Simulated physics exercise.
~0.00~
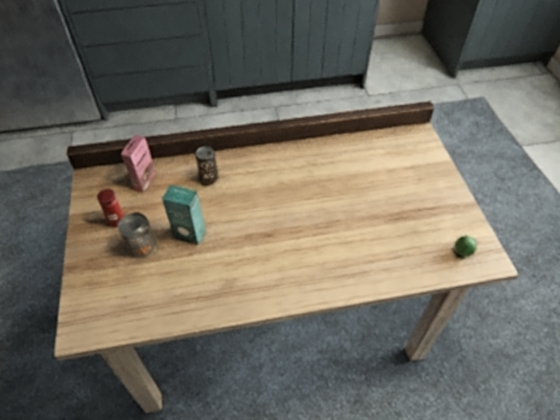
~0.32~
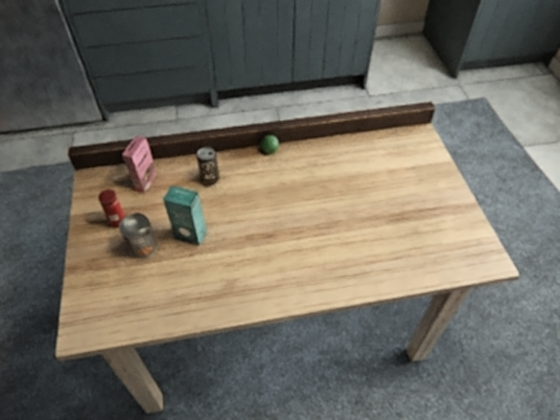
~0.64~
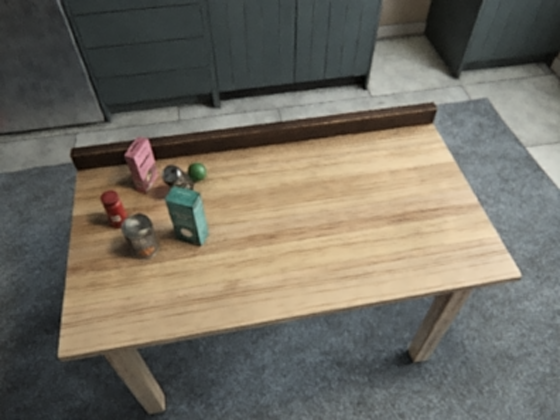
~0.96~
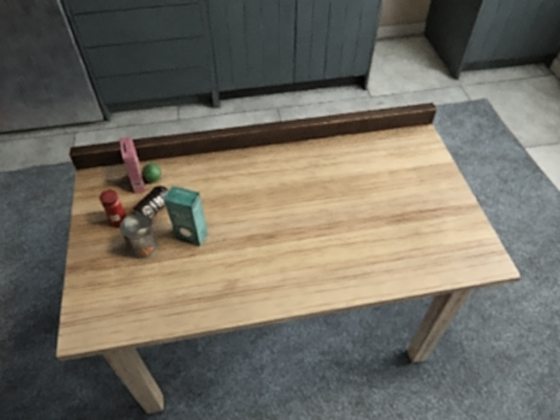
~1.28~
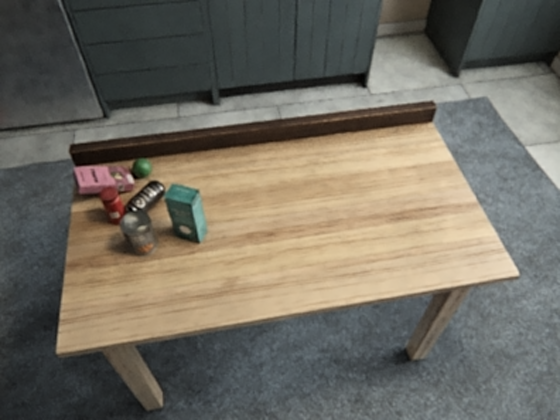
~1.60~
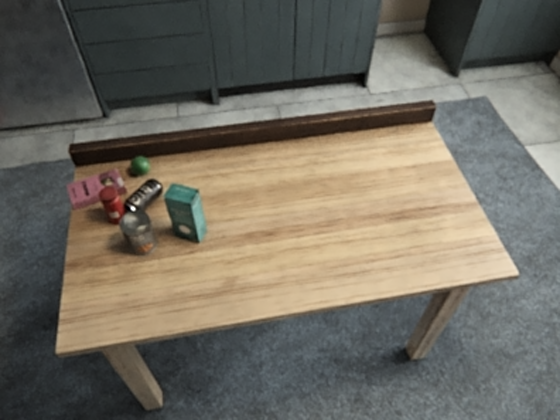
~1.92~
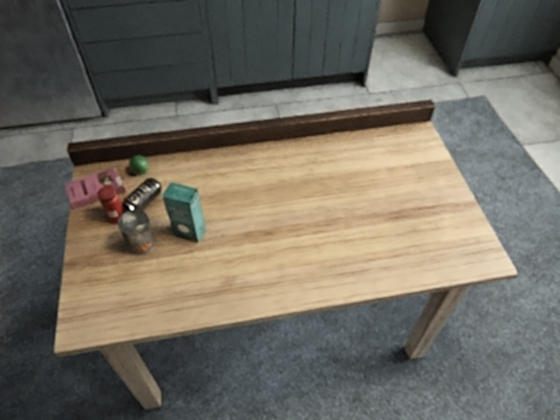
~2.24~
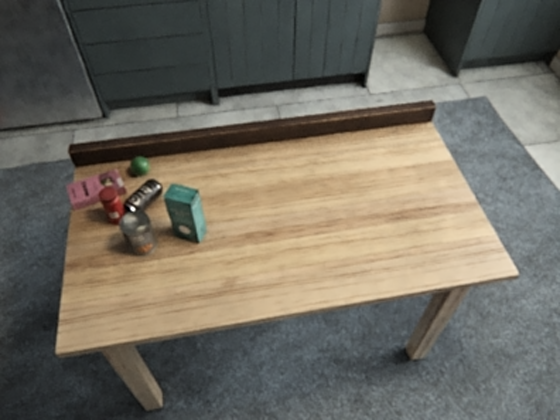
Green ball rebounding off a wooden table's back rail, knocking over a black can and then a pink packet before stopping.
